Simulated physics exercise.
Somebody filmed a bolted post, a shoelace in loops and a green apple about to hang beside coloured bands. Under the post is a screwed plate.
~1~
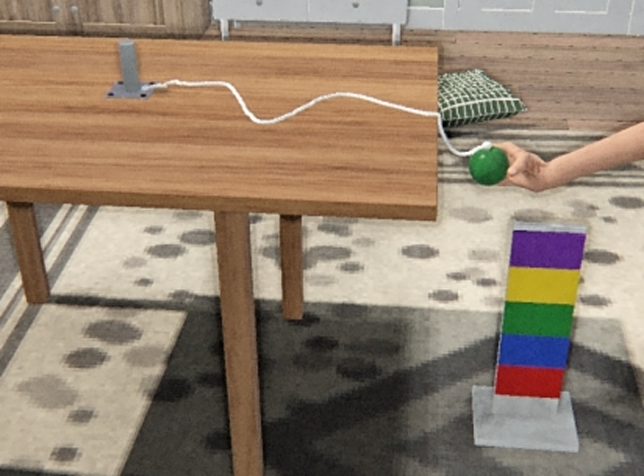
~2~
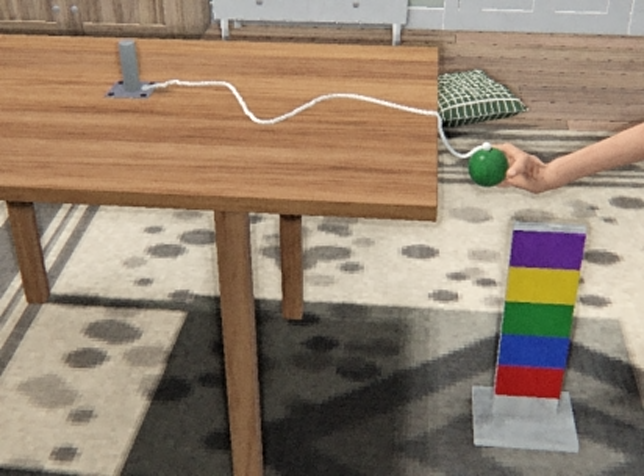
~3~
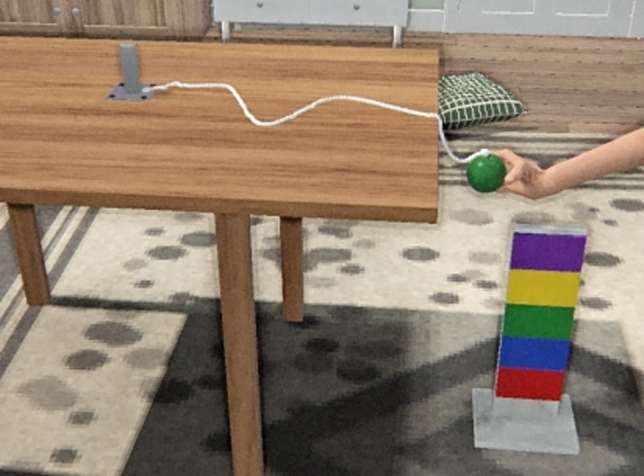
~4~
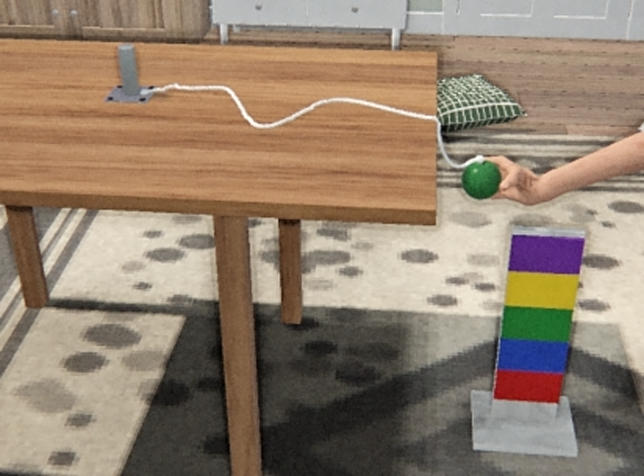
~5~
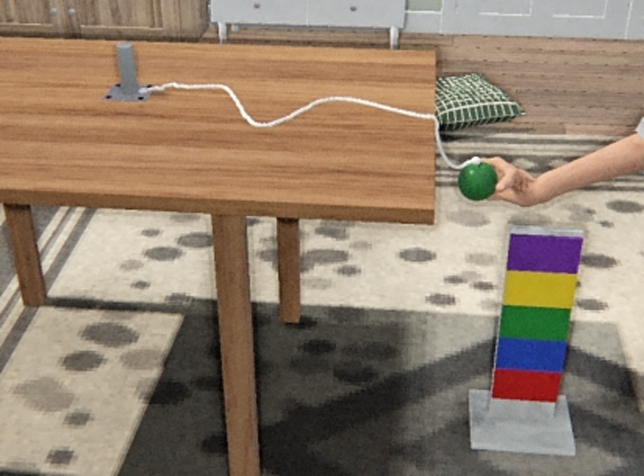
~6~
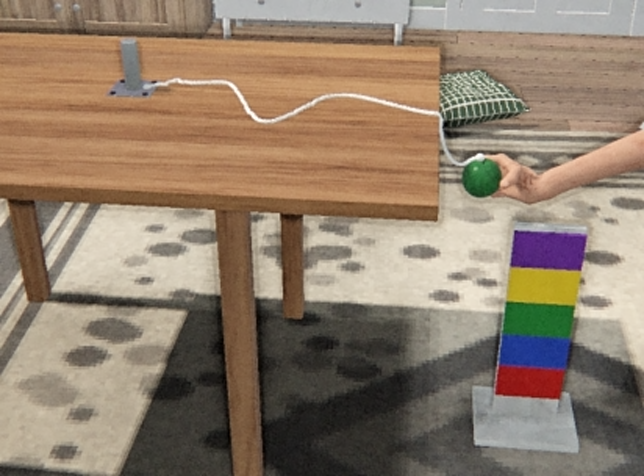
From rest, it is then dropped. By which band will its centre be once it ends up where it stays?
By the green band.
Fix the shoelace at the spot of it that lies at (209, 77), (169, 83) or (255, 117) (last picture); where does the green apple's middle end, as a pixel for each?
Respectively (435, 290), (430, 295) and (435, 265).
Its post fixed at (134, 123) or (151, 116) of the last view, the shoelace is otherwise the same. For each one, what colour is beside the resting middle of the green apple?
Blue; blue.
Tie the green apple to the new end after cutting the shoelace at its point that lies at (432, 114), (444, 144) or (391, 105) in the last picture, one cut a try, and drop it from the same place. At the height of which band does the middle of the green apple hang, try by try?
In order of the tries: Purple; then yellow; then above them all.
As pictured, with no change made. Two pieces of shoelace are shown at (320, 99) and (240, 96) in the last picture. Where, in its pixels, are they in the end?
End points: Roughly (432, 103); roughly (279, 95).
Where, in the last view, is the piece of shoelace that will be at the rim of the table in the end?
At (330, 97), roughly.
A little later, apple near (405, 301); level with green.
Next, apple near (444, 291); level with green.
When it is over, apple near (428, 293); level with green. Its middle rests at the green band.
